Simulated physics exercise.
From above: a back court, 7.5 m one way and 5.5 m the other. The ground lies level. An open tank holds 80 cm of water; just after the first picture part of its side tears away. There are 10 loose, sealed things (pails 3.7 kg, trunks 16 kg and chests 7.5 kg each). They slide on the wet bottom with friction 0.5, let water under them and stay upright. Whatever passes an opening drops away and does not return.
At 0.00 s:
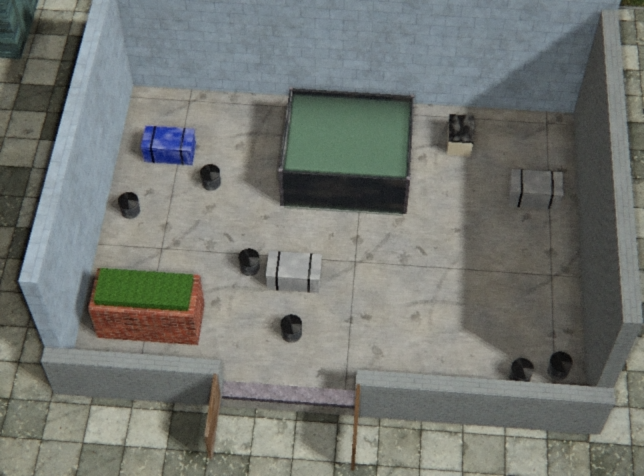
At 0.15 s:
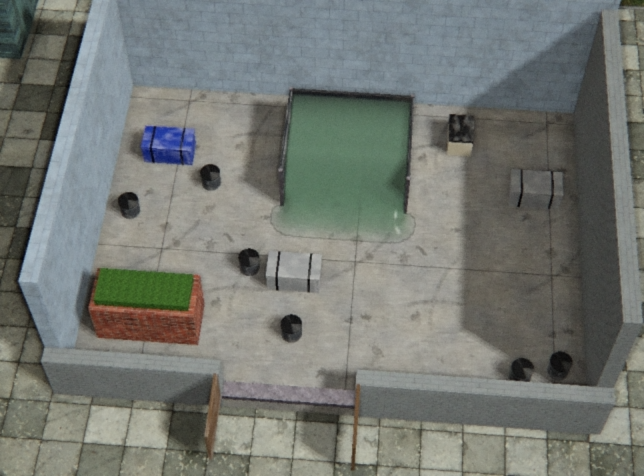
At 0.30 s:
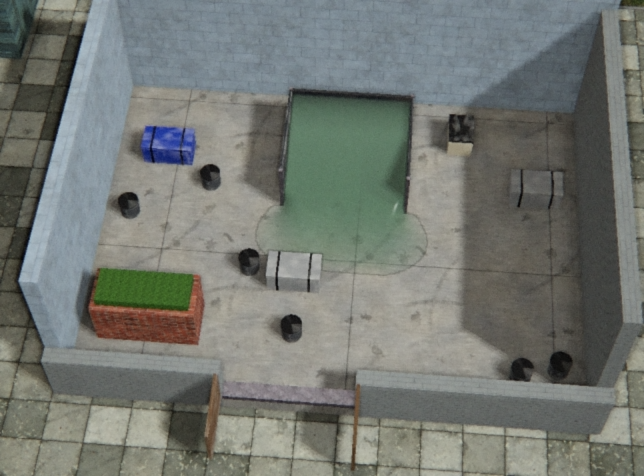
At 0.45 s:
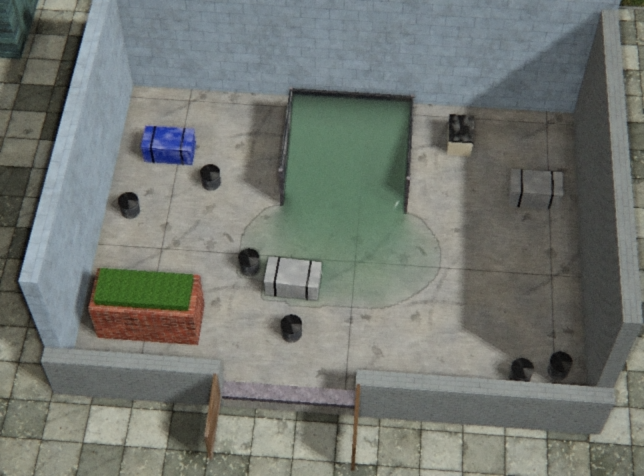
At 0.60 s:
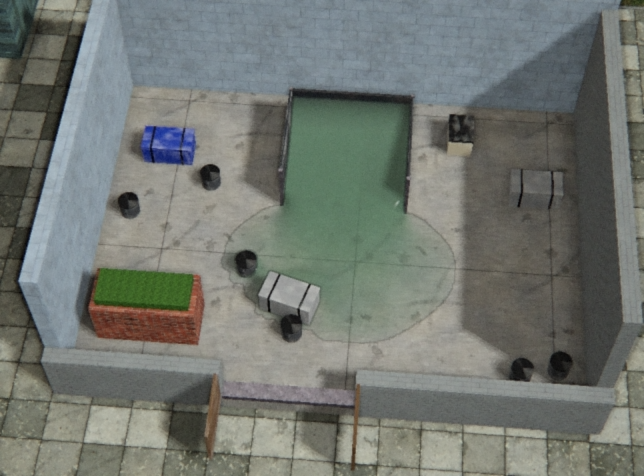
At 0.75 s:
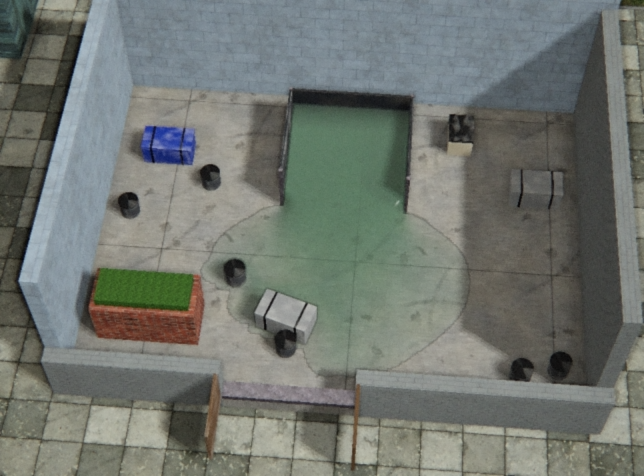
To begin with, a tank of green water stands in a walled court among scattered trunks and chests. Its front side gives way and water spreads forward across the ground, pushing a pale strapped box nearer the front and turning it, then nudging two small dark objects slightly; the blue trunk stays still.
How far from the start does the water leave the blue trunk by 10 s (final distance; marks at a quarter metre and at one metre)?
Blue trunk stays put.
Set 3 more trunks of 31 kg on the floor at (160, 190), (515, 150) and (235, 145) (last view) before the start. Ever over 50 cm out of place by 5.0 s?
In turn: Under, under, under.
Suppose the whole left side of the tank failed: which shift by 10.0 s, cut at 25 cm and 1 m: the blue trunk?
In that case the blue trunk travels far.
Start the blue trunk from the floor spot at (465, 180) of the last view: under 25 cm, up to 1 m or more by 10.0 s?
It moves a short way.
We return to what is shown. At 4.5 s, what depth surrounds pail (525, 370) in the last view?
Roughly 6 cm.
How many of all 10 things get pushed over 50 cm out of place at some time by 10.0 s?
8 of them.
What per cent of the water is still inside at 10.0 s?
Some 54 per cent remains.
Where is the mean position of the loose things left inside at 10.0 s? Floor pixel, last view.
At about (306, 151).
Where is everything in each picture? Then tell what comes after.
In the first frame, the blue trunk at (168, 138), on the bottom; 3.1 m2 under water; 0 of 10 have shifted.
In the second frame, the blue trunk at (168, 138), on the bottom; water covers 4.3 m2; 0 of 10 have shifted.
In the third frame, the blue trunk at (168, 138) rests on the ground; 5.8 m2 under water; 0 of 10 have shifted.
In the fourth frame, the blue trunk at (168, 138) rests on the ground; 7.3 m2 under water; 1 of 10 have shifted.
In the fifth frame, the blue trunk at (168, 138) rests on the ground; 9.4 m2 under water; 2 of 10 have shifted.
In the sixth frame, the blue trunk at (168, 138) rests on the ground; water covers 11.7 m2; 3 of 10 have shifted.
After 2.0 s the blue trunk is near (168, 138), 0.0 m from its start, aground; 2 of 10 are out; 2 afloat.
After 4.5 s the blue trunk is near (168, 138), 0.0 m from its start, aground; 2 of 10 are out; 1 afloat.
After 7.0 s the blue trunk is near (168, 138), 0.0 m from its start, aground; 3 of 10 are out; 4 afloat.
After 10.0 s the blue trunk is near (168, 138), 0.0 m from its start, aground; 3 of 10 are out; 4 afloat.
